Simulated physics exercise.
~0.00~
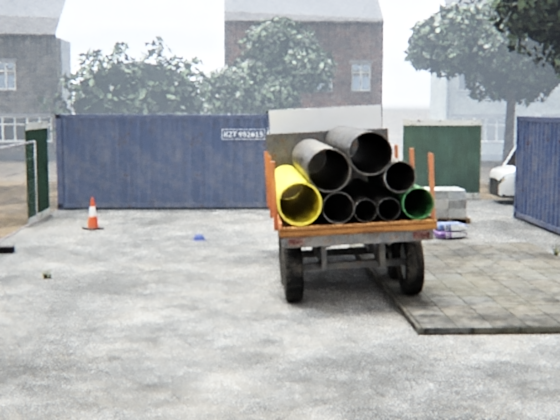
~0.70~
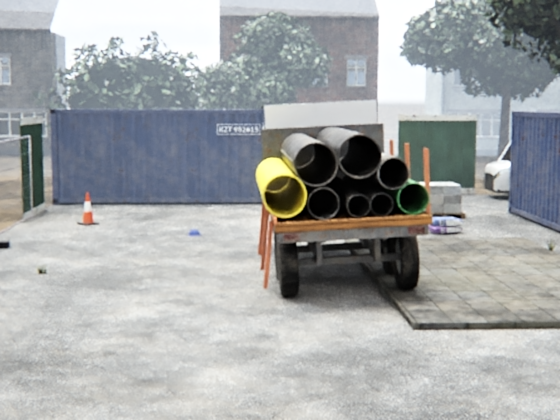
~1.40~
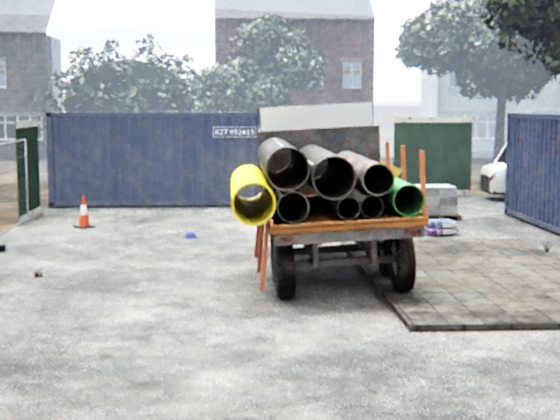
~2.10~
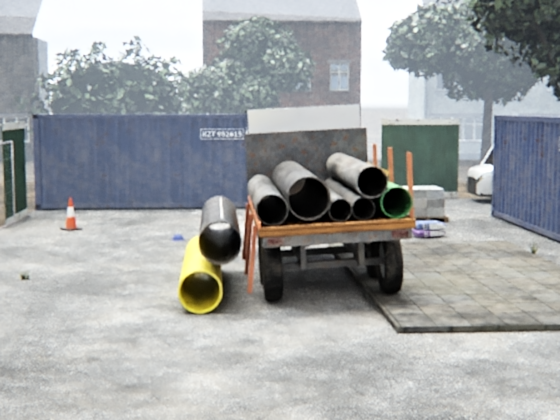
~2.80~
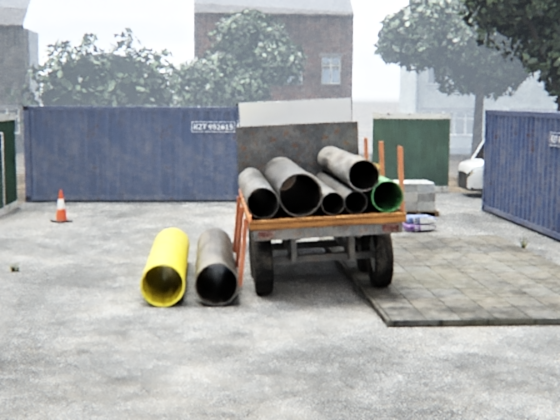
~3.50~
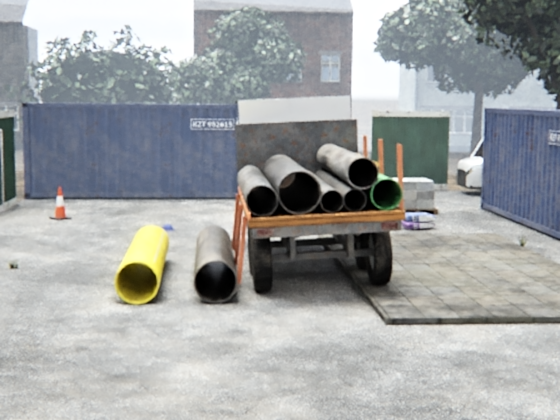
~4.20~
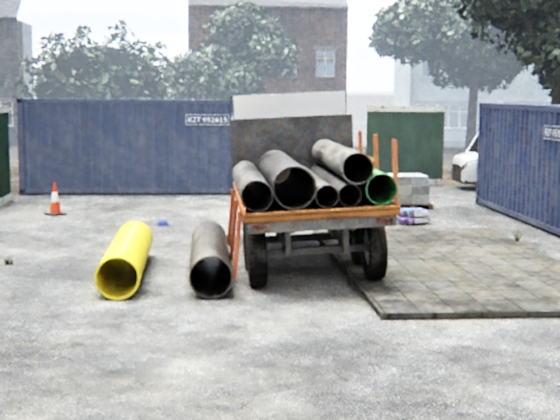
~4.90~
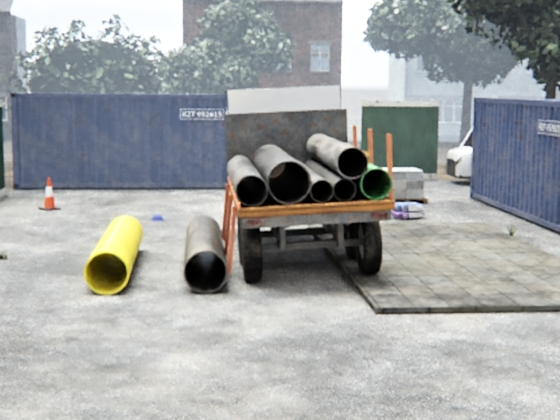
A flatbed trailer stacked with dark pipes, a yellow one at the left and a green one at the right, stands in a pale concrete yard, seen from its tail end. Blue containers, a traffic cone, trees and brick buildings surround it. The orange posts on the left drop, and the yellow pipe rolls left off the deck, followed by a dark pipe. Both land on the ground, while the remaining pipes shift and settle. The yellow pipe rolls a little farther left and ends apart from the dark one beside the trailer, with the green pipe still aboard.
